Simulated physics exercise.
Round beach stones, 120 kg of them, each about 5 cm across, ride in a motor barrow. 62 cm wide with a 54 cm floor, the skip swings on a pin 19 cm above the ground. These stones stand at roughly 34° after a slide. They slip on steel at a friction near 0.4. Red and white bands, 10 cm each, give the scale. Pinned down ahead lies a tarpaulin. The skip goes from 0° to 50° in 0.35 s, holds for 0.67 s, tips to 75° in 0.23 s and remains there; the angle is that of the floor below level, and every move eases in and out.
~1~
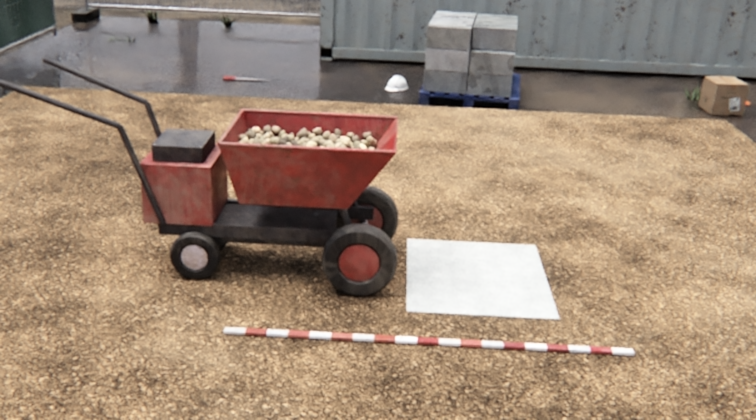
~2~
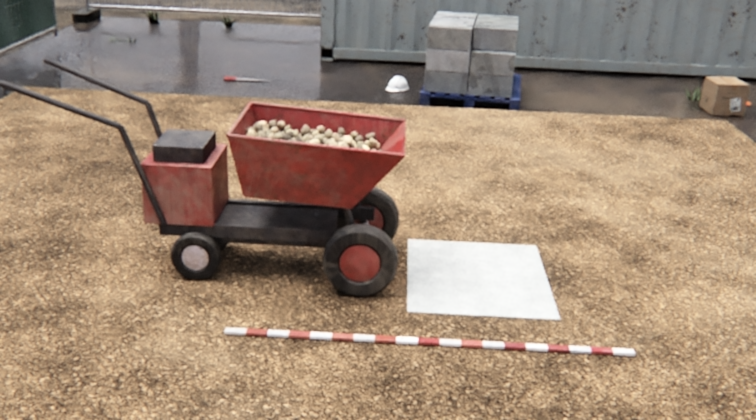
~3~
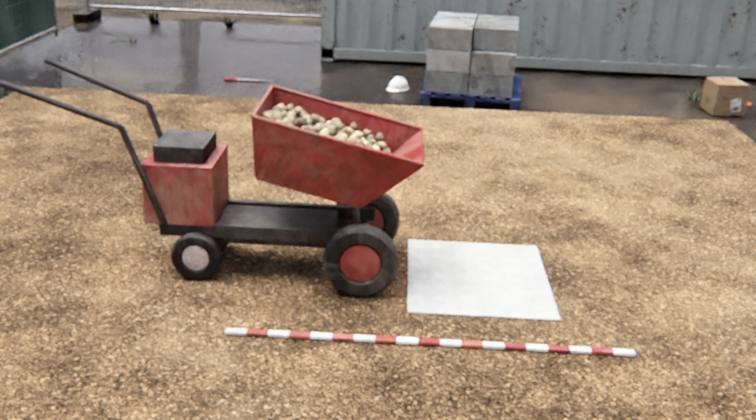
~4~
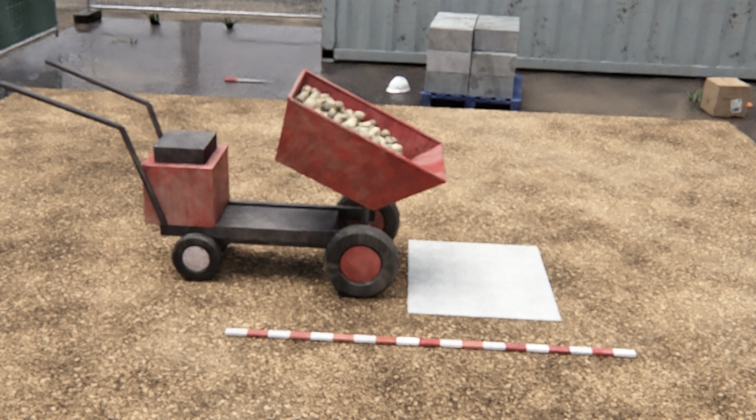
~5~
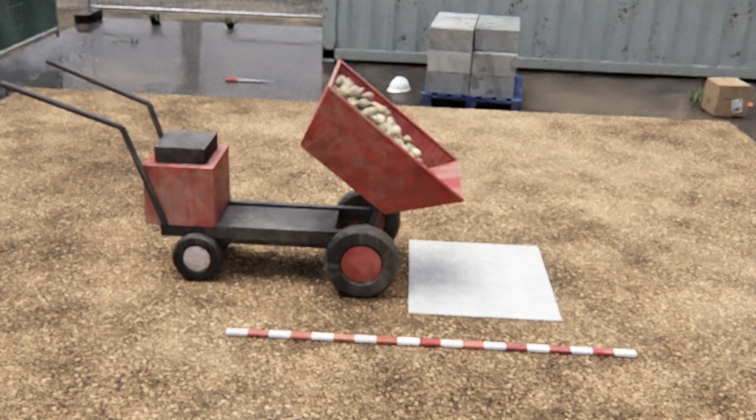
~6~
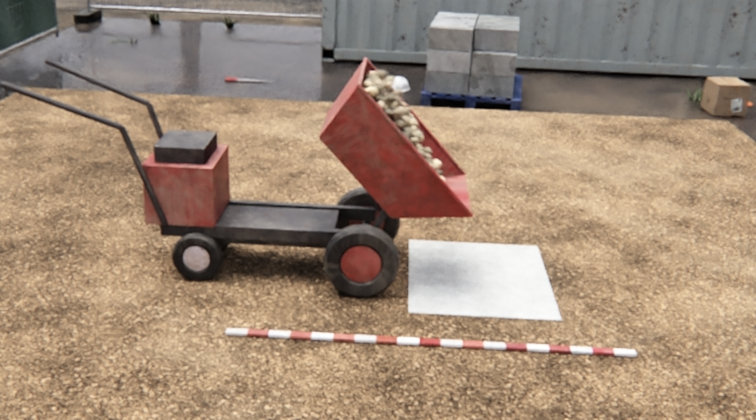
To begin with, a red motor barrow stands on gravelly ground with its skip level and full of round stones, a pale sheet lying ahead to the right. The skip then swings upward at its left end, its lip dipping rightward, until it is steeply tilted with the stones still inside.
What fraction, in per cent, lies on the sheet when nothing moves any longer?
The fraction is about 40 per cent.
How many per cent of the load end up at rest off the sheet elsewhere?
Roughly 60 per cent.
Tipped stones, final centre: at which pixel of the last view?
Somewhere around (562, 277) in the last picture.
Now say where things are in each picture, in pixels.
In the first picture, lip at (395, 153), floor tilted 0°, highest stones at (291, 138).
In the second picture, lip at (404, 156), floor tilted 4°, highest stones at (284, 131).
In the third picture, the skip is at 14°, its lip at (424, 165); the top of the load is at (283, 113).
In the fourth picture, the skip is at 26°, its lip at (446, 182); the top of the load is at (308, 96).
In the fifth picture, lip at (463, 201), floor tilted 38°, highest stones at (342, 86).
In the sixth picture, the skip is at 47°, its lip at (472, 216); the top of the load is at (374, 81).
A little later the floor is at 50°; 100 % in the skip; the foremost stones are at (477, 199).
Then the floor is at 50°; 67 % in the skip, 33 % on the sheet; the foremost stones are at (545, 219).
Later still the floor is at 75°; 8 % in the skip, 35 % on the sheet, 57 % off the sheet elsewhere; the foremost stones are past the picture's edge.
In the end the floor is at 75°; 0 % in the skip, 41 % on the sheet, 59 % off the sheet elsewhere; the foremost stones are past the picture's edge.
